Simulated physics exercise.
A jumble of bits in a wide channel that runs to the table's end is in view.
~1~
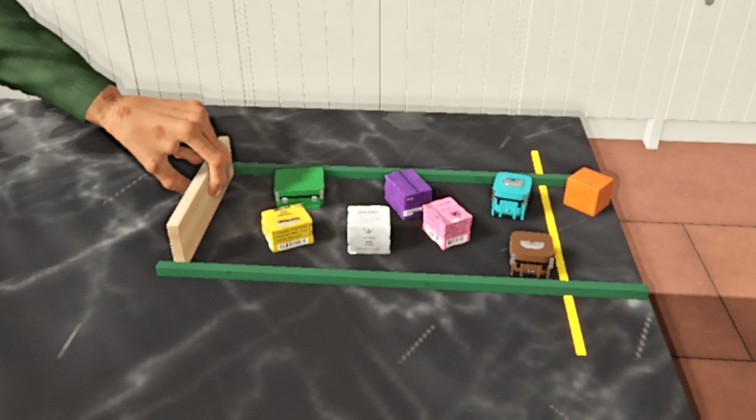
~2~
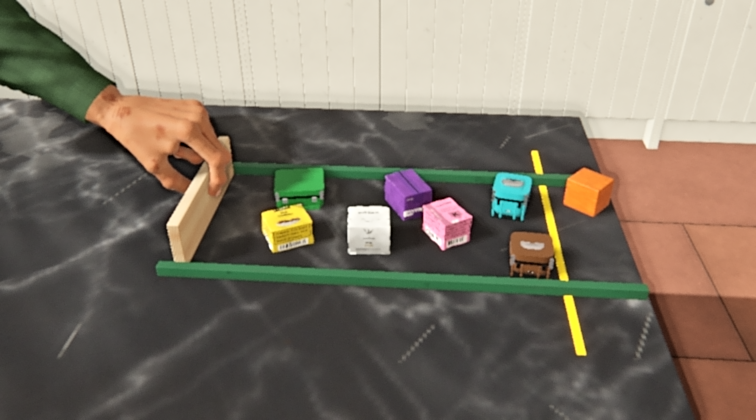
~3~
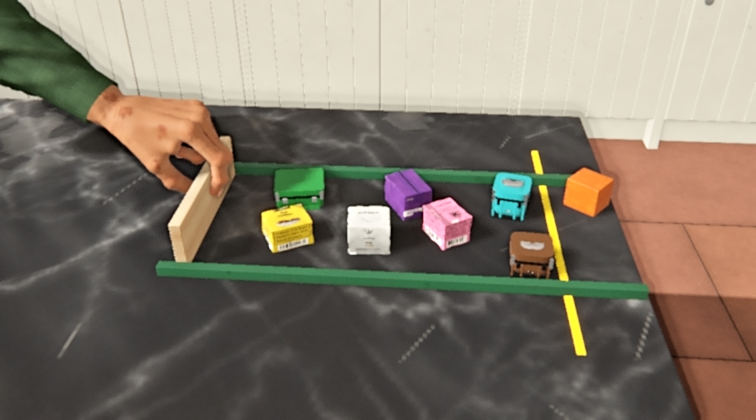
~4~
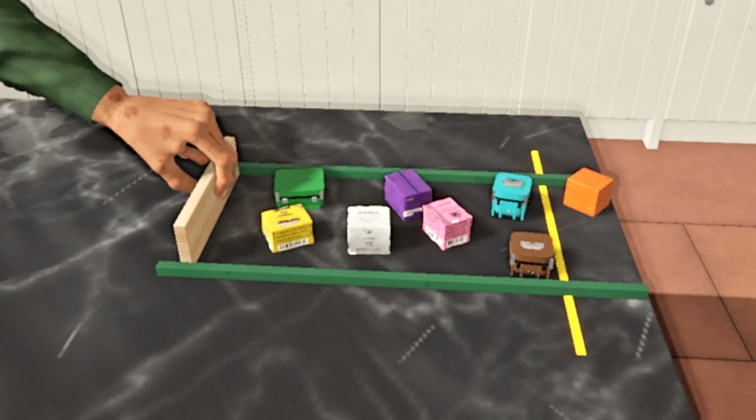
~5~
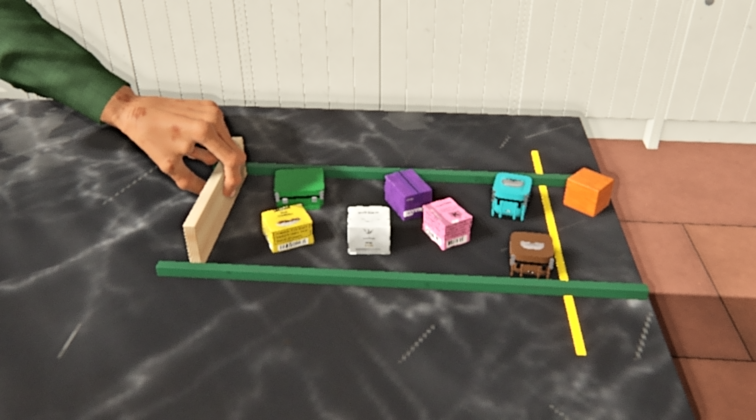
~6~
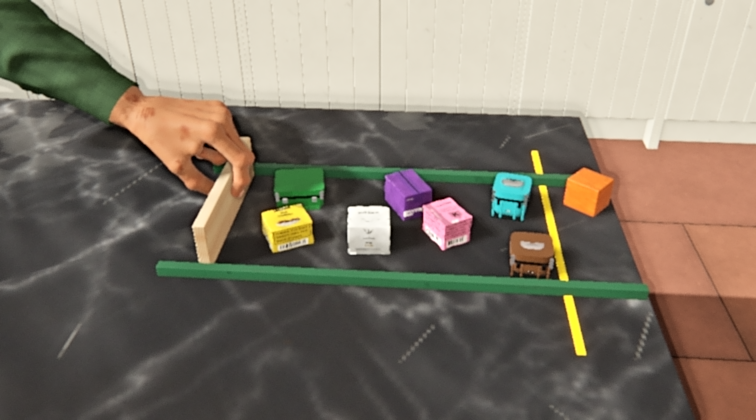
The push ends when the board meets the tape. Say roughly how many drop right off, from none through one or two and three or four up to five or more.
There will be three or four losses over the edge.
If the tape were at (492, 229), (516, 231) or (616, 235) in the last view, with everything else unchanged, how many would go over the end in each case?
In order, the counts are 1, 1 and 8.
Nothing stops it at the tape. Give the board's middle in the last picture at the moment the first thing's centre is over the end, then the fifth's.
About (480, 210), then about (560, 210).
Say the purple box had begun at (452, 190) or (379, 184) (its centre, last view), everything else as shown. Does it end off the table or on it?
First spot, it is safe; second spot, it is safe.
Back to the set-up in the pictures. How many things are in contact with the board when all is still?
Contact count: 2.
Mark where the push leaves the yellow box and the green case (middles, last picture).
In the last picture the yellow box sits around (580, 240) and the green case around (573, 202).
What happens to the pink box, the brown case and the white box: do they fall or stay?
Taking them in turn, the pink box ends up down, then the brown case is still there, and finally the white box is still there.
Soon after, none off yet; orange block at rest near (589, 192); brown case at rest near (531, 256); turquoise case at rest near (511, 196).
At rest, the number that fall off is three or four; fallen, pink box, turquoise case and orange block.
